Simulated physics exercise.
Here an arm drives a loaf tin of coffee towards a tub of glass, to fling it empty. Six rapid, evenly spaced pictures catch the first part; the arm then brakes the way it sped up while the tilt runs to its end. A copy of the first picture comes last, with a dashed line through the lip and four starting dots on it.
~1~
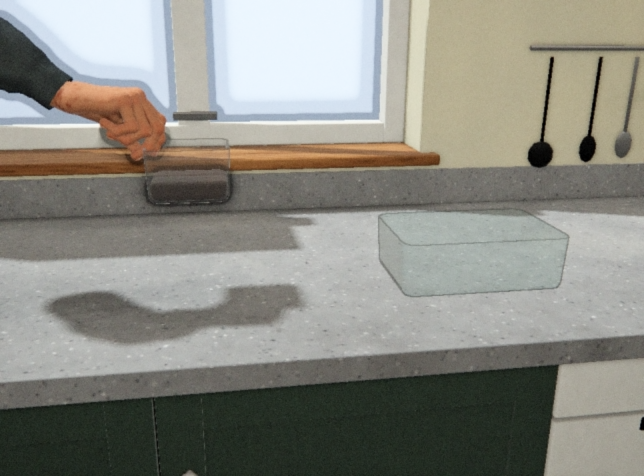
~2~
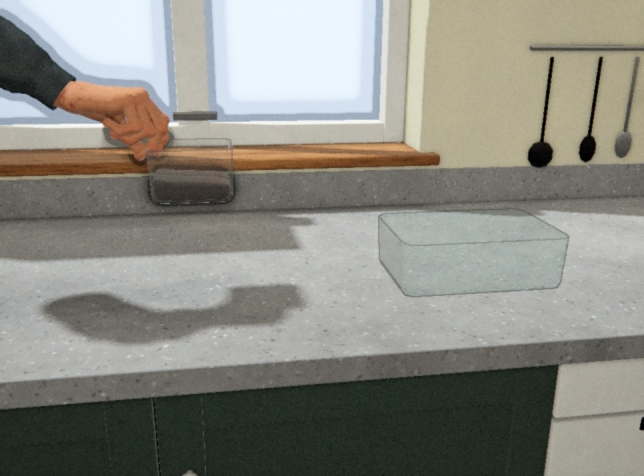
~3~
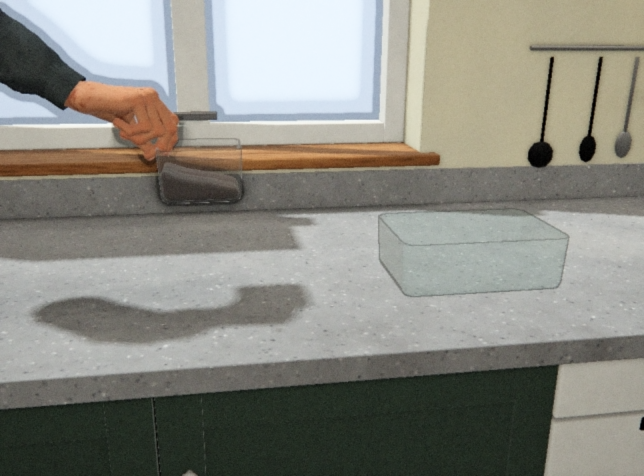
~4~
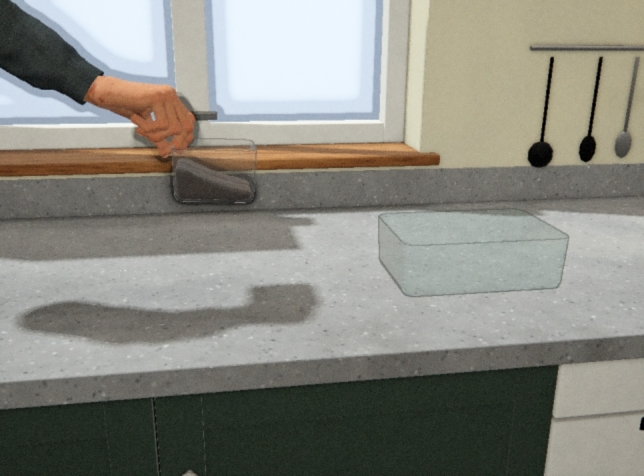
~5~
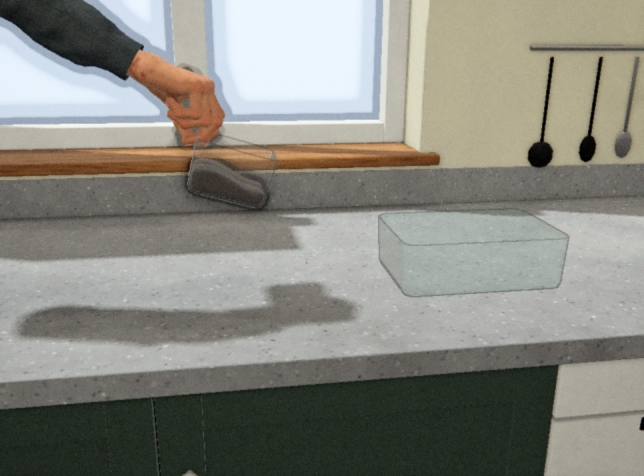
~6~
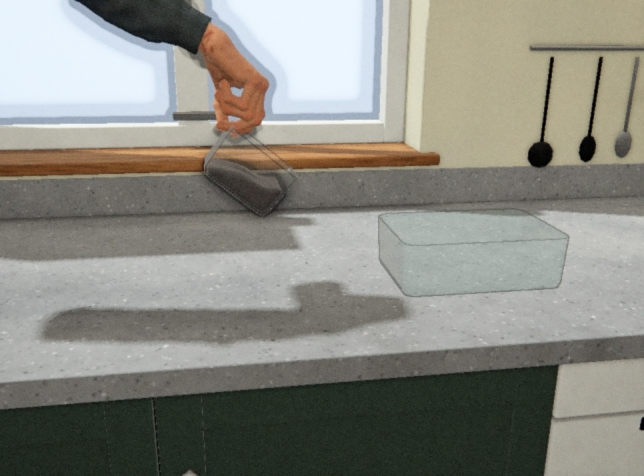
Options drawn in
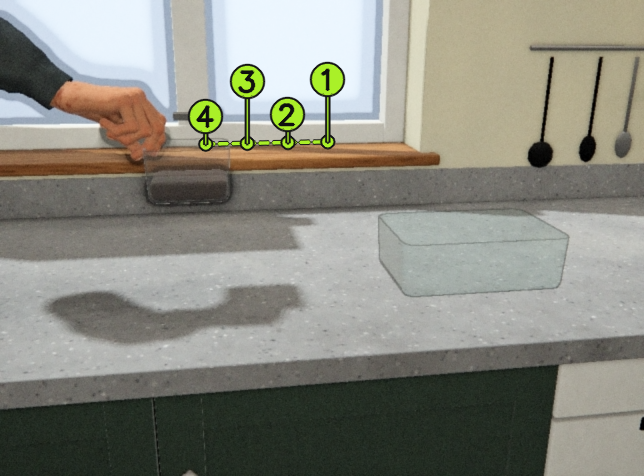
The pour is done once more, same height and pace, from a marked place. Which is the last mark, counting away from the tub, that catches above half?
Take 2.
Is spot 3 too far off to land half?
Yes, that goes wrong.
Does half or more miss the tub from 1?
No.
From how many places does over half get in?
Two of them.
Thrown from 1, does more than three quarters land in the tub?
Yes, it does.
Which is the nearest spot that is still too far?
That is spot 3.
On the marked copy, 1 at (327, 141); 2 at (287, 142); 3 at (247, 143); 4 at (205, 144).
With 1, about 88 % lands in the tub, 1 % falls short and 12 % goes beside or beyond.
With 2, about 82 % lands in the tub, 11 % falls short and 7 % goes beside or beyond.
With 3, about 3 % lands in the tub, 93 % falls short and 3 % goes beside or beyond.
With 4, about 0 % lands in the tub, 100 % falls short.
